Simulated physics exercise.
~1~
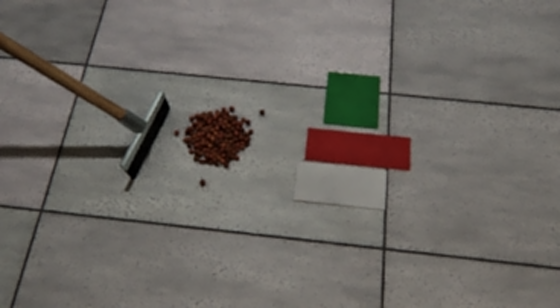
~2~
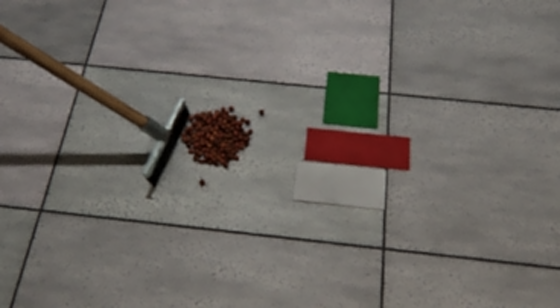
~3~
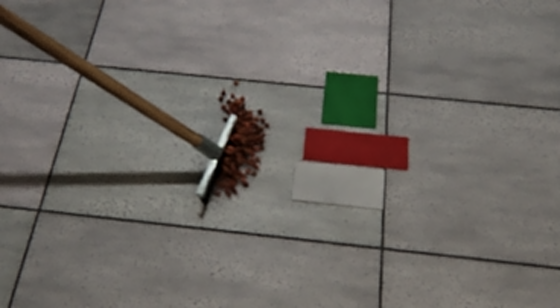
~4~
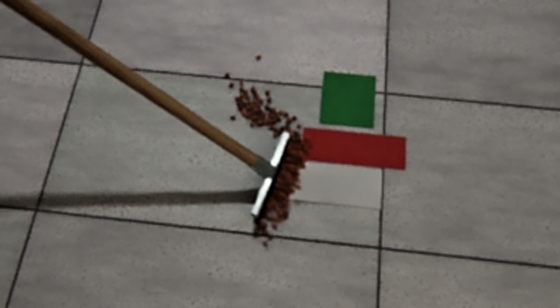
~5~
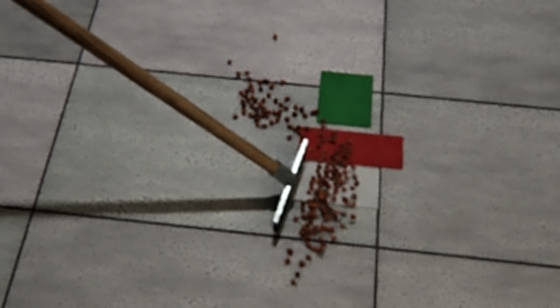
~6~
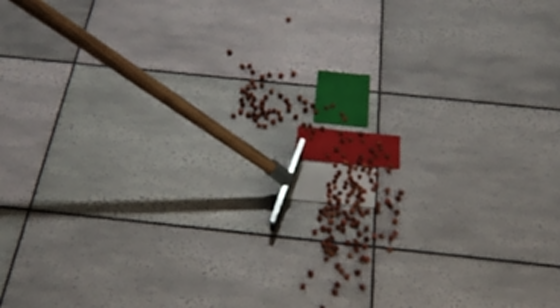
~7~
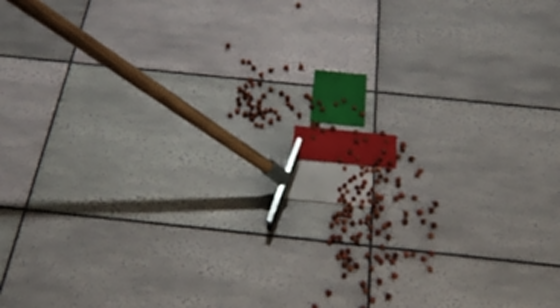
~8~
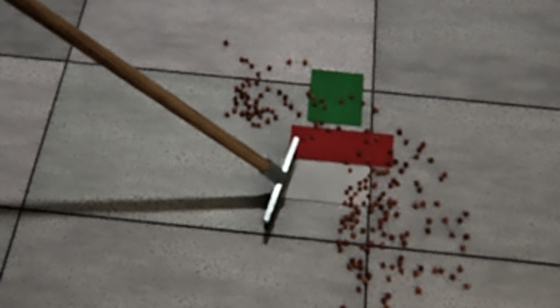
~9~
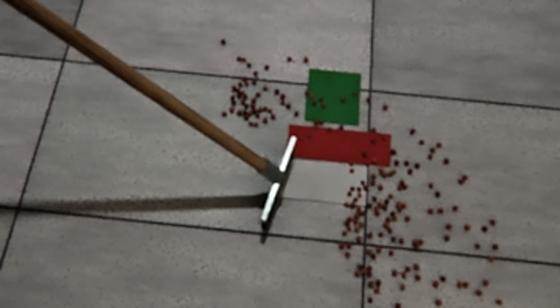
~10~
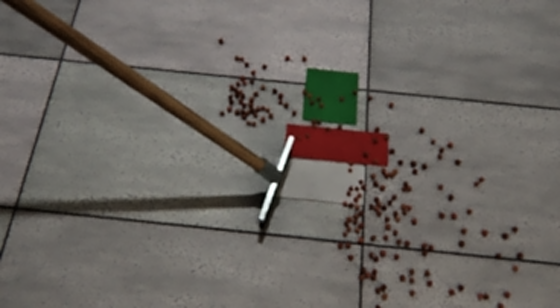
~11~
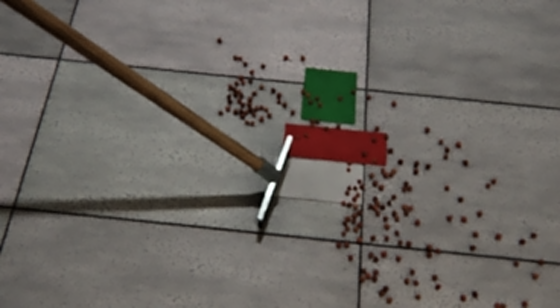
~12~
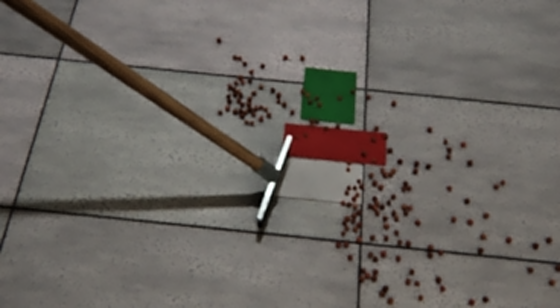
A squeegee pushed a pile of small reddish-brown pellets rightward across gray tiles and stopped by the mats, while the pellets scattered onward past it, ending mostly on bare floor, with a few on the green, red and white mats.
